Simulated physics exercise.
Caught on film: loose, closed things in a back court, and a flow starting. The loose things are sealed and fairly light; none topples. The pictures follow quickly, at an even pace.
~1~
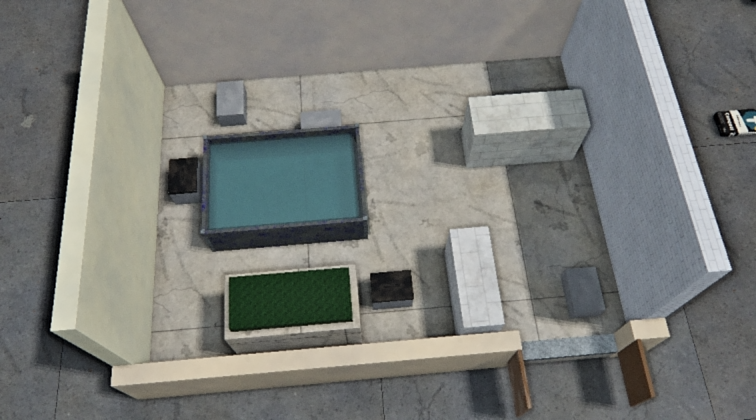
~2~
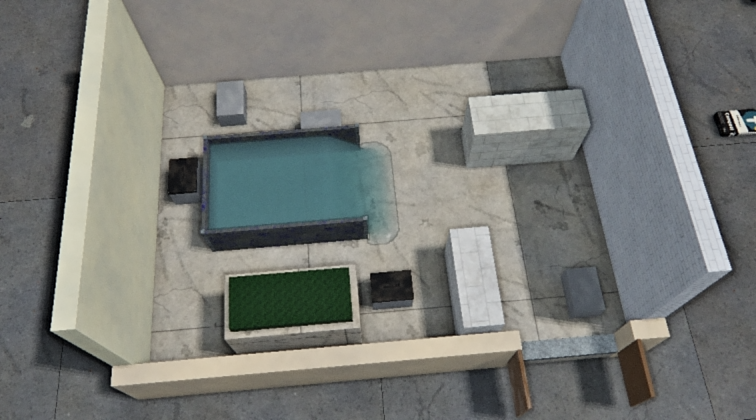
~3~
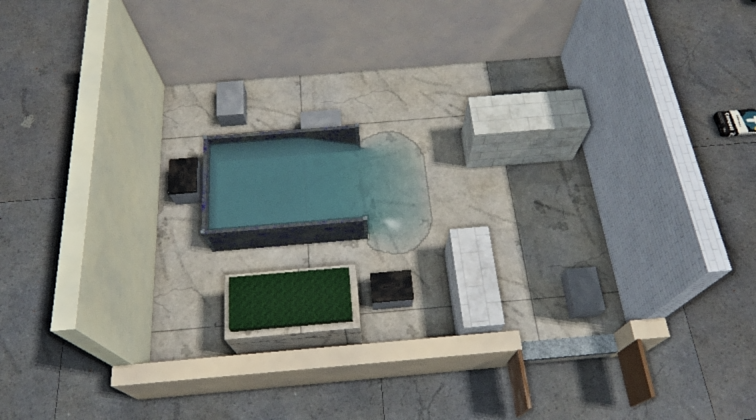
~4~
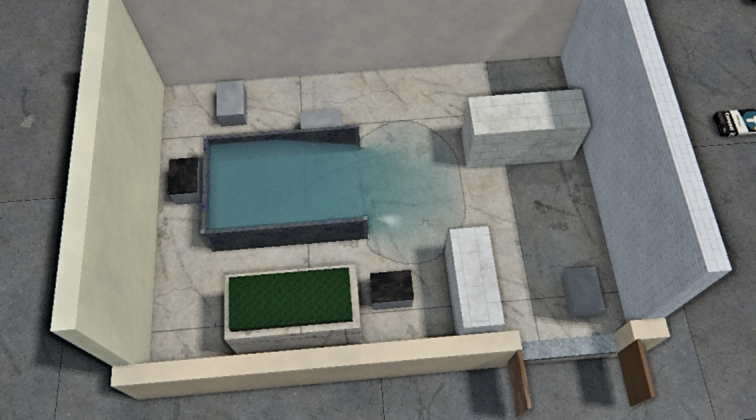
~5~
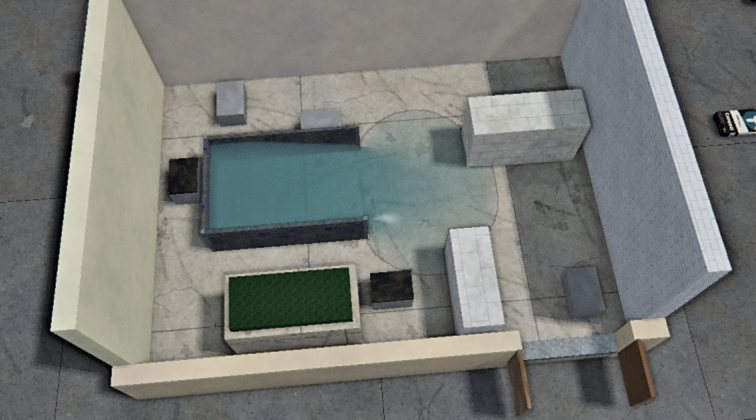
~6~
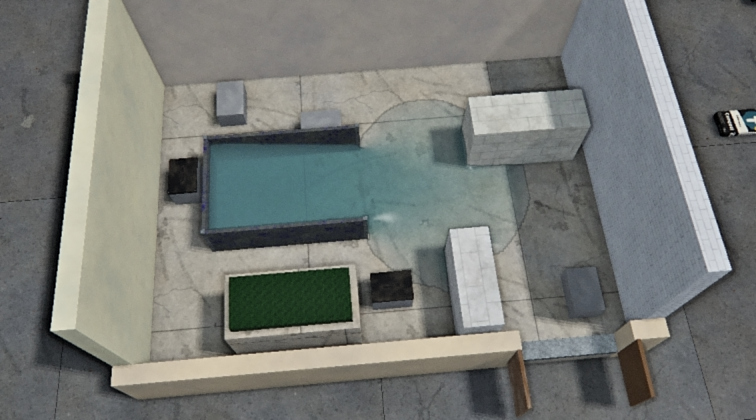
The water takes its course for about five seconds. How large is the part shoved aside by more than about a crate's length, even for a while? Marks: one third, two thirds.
Share: Not even a third.
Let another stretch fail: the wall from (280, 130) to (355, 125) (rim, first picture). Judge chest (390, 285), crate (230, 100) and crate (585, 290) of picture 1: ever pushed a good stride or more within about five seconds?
In turn: Less than that, that far or more, not that far.
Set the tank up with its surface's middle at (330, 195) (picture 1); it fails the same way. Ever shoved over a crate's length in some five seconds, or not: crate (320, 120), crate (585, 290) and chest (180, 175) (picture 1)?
As listed: Under that, that far or more, no.
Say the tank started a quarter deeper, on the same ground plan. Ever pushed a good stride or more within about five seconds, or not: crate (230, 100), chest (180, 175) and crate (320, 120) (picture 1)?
In turn: Short of that, not that far, never so far.
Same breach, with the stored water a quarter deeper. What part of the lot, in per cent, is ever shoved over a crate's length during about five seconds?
About 20 per cent.
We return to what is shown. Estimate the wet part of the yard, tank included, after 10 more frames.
I make it 50 per cent.
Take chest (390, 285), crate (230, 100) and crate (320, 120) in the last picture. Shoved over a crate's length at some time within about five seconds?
In that order: Not that far, less than that, under that.
A moment on, 0 of 5 are well off their spots; 0 afloat.
Next, 0 of 5 are well off their spots; 0 afloat.
Later, 1 of 5 are well off their spots; 0 afloat.
In the end, 1 of 5 are well off their spots, and 1 have been at some point; 1 afloat.
